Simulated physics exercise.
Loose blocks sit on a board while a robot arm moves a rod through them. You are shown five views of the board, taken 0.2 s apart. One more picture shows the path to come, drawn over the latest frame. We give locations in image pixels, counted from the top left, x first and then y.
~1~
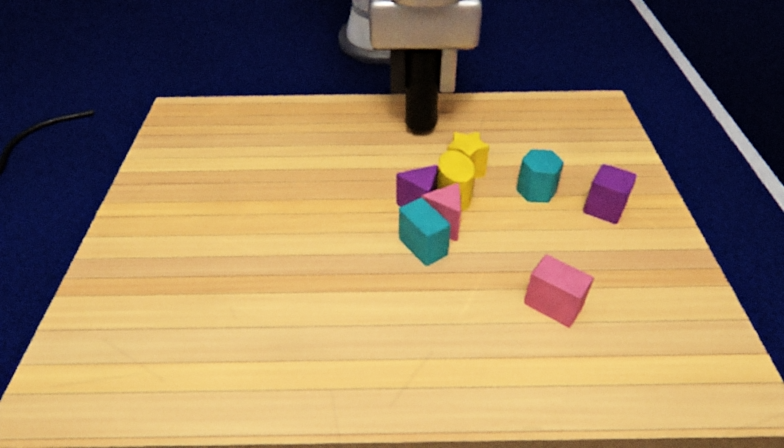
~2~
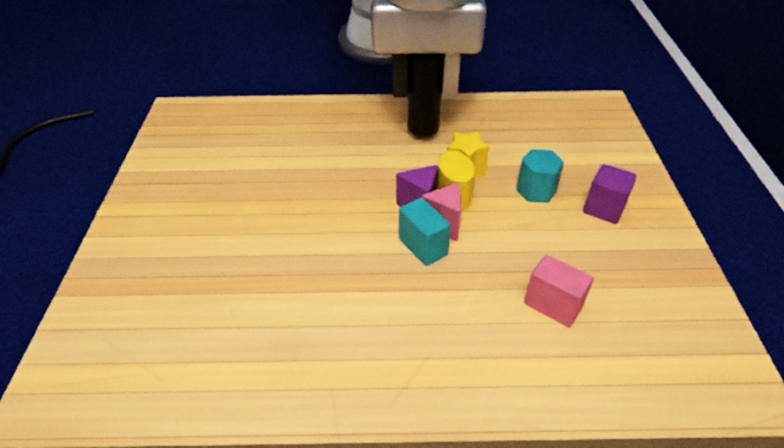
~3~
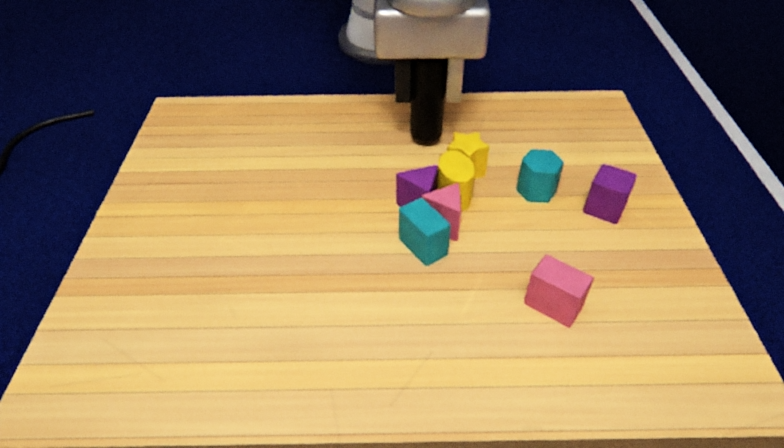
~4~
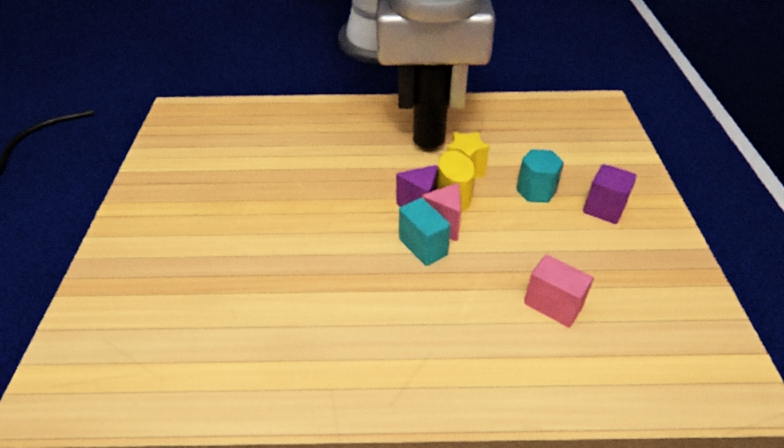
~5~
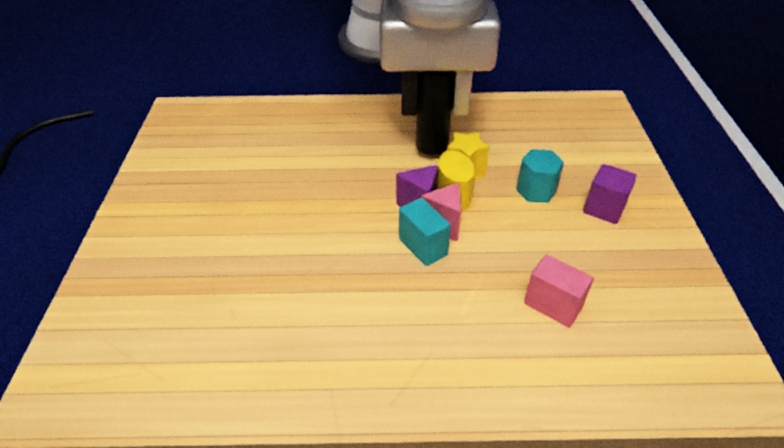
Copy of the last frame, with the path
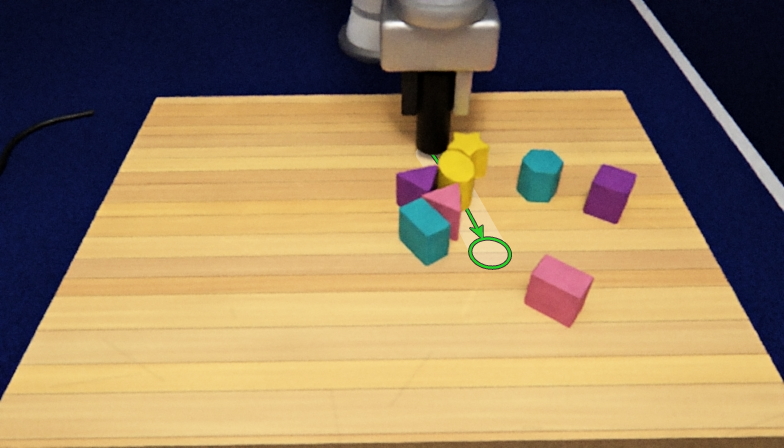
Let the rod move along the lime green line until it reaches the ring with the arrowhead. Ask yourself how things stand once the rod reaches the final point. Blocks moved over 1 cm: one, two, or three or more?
It displaces three or more.
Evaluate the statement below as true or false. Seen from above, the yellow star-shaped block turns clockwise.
Verdict: False.
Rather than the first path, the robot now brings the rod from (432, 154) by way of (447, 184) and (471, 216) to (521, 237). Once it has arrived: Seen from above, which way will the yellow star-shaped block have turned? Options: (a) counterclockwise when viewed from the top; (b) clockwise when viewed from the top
a (counterclockwise when viewed from the top)
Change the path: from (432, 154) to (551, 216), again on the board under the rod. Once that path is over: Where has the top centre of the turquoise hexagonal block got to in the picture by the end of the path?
Close to (583, 169).
The drawn path runs from (432, 154) by way of (452, 182) and (470, 215) to (490, 253).
The first path, step by step. One third of the way, rod (453, 175); pink triangle (448, 203), turned 35° clockwise; yellow elliptical block (468, 180); yellow star-shaped block (487, 151), turned 25° anticlockwise.
Two thirds of the way, rod (471, 208); turquoise oblong block (422, 218); pink triangle (465, 216), turned 90° clockwise; yellow elliptical block (501, 213), turned 30° anticlockwise; yellow star-shaped block (491, 153), turned 45° anticlockwise.
At the end, rod (491, 245); turquoise oblong block (420, 219), turned 25° clockwise; pink triangle (463, 245), turned 145° clockwise; yellow elliptical block (536, 243), turned 70° anticlockwise; yellow star-shaped block (491, 153), turned 45° anticlockwise.
